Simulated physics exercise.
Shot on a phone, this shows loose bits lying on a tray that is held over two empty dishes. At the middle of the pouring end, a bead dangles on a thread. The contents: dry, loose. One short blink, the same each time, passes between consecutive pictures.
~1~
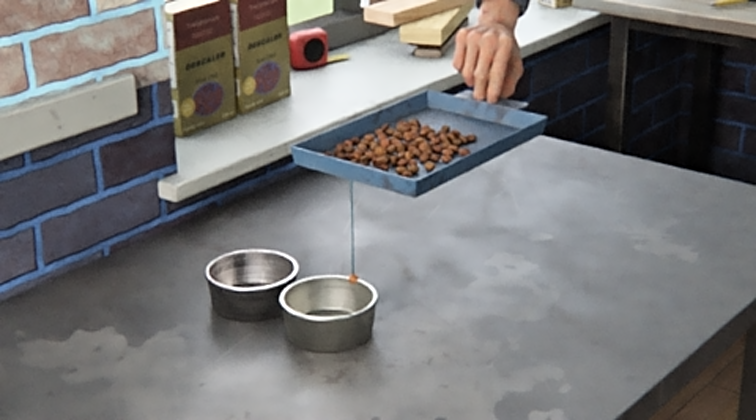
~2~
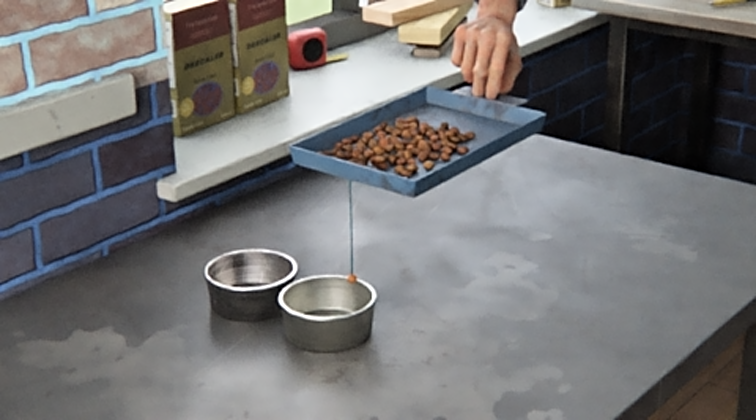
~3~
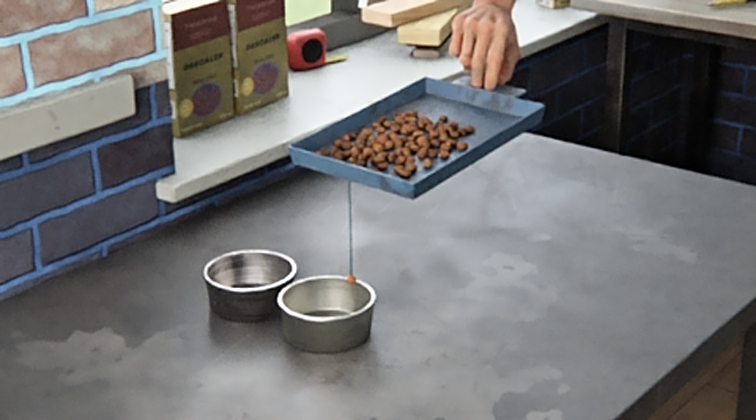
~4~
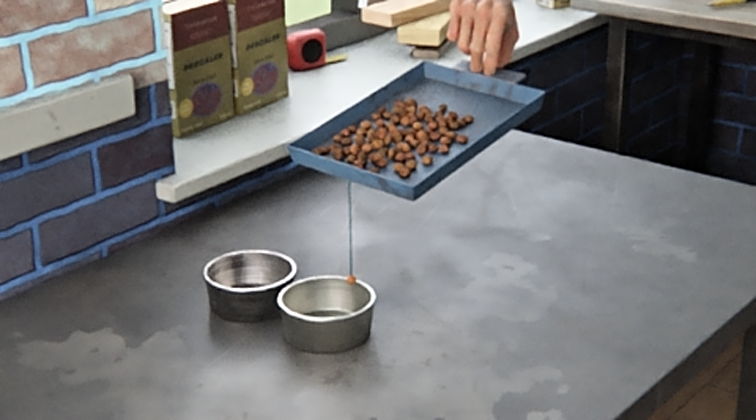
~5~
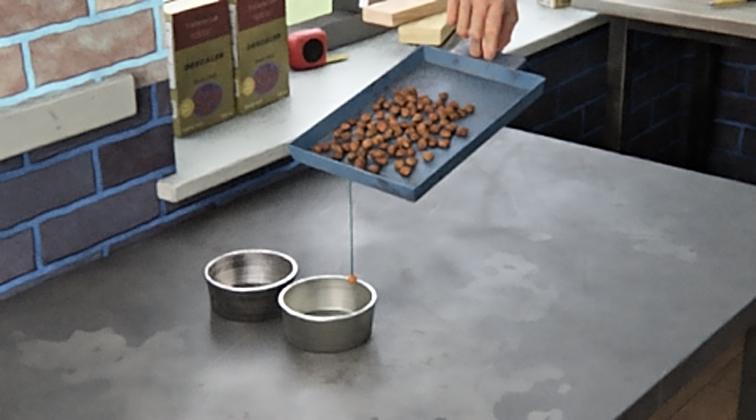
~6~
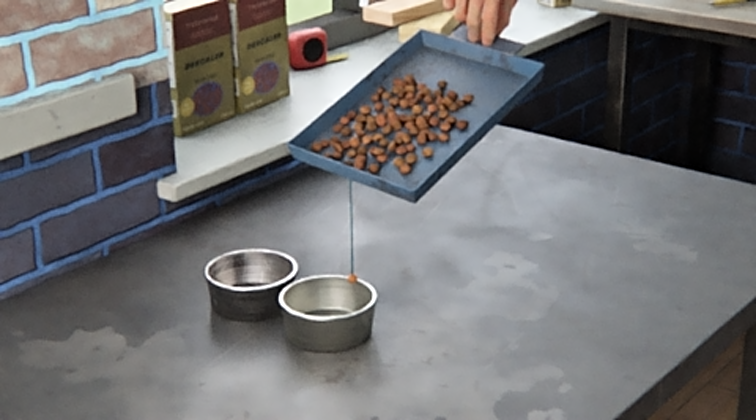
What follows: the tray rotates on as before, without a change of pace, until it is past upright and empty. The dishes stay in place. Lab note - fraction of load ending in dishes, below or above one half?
Below one half.
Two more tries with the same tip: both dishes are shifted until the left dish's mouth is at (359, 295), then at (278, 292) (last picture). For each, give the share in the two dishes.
I'd say about 40 percent, followed by about 80 percent.
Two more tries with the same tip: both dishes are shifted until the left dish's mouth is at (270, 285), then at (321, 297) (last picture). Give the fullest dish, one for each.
First try: The right-side dish; second try: The right-side dish.
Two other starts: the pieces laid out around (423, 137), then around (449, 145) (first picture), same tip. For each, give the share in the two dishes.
Some 20 and then some 10 per cent.
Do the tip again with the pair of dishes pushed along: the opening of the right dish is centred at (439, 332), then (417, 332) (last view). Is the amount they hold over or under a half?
At place one the bulk; at place two the bulk.
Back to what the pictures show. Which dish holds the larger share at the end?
Looking at the end state, it is the right-side one.
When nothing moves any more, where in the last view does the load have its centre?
Centre at rest: Close to (367, 357).
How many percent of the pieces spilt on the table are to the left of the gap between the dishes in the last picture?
10 per cent or thereabouts.
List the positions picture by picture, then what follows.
The first frame shows corners of the pouring end near (295, 146) and (415, 179), level; middle of the load near (398, 146), bits of dog kibble; left dish near (221, 299); right dish near (298, 328); bead on its thread near (353, 279).
The second frame shows corners of the pouring end near (294, 145) and (414, 179), level; middle of the load near (396, 144).
The third frame shows corners of the pouring end near (293, 146) and (413, 182), tipped barely, lowest at the right corner; middle of the load near (395, 141).
The fourth frame shows corners of the pouring end near (292, 145) and (412, 184), tipped a little, lowest at the right corner; middle of the load near (395, 134).
The fifth frame shows corners of the pouring end near (292, 144) and (413, 186), tipped a little, lowest at the right corner; middle of the load near (395, 128).
The sixth frame shows corners of the pouring end near (291, 143) and (413, 188), tipped clearly, lowest at the right corner; middle of the load near (394, 121); left dish near (220, 298); right dish near (298, 328).
Shortly afterwards, tray tipped steeply; all but a few on the tray; only a few in the air.
Next, tray tipped past a quarter turn; near half on the tray; a little in the right dish; near a quarter outside both; a little in the air.
Some moments later, tray tipped past a quarter turn; near a quarter in the right dish; near two thirds outside both.
In the end, tray tipped past a quarter turn; near a quarter in the right dish; none at all in the left dish; near two thirds outside both.
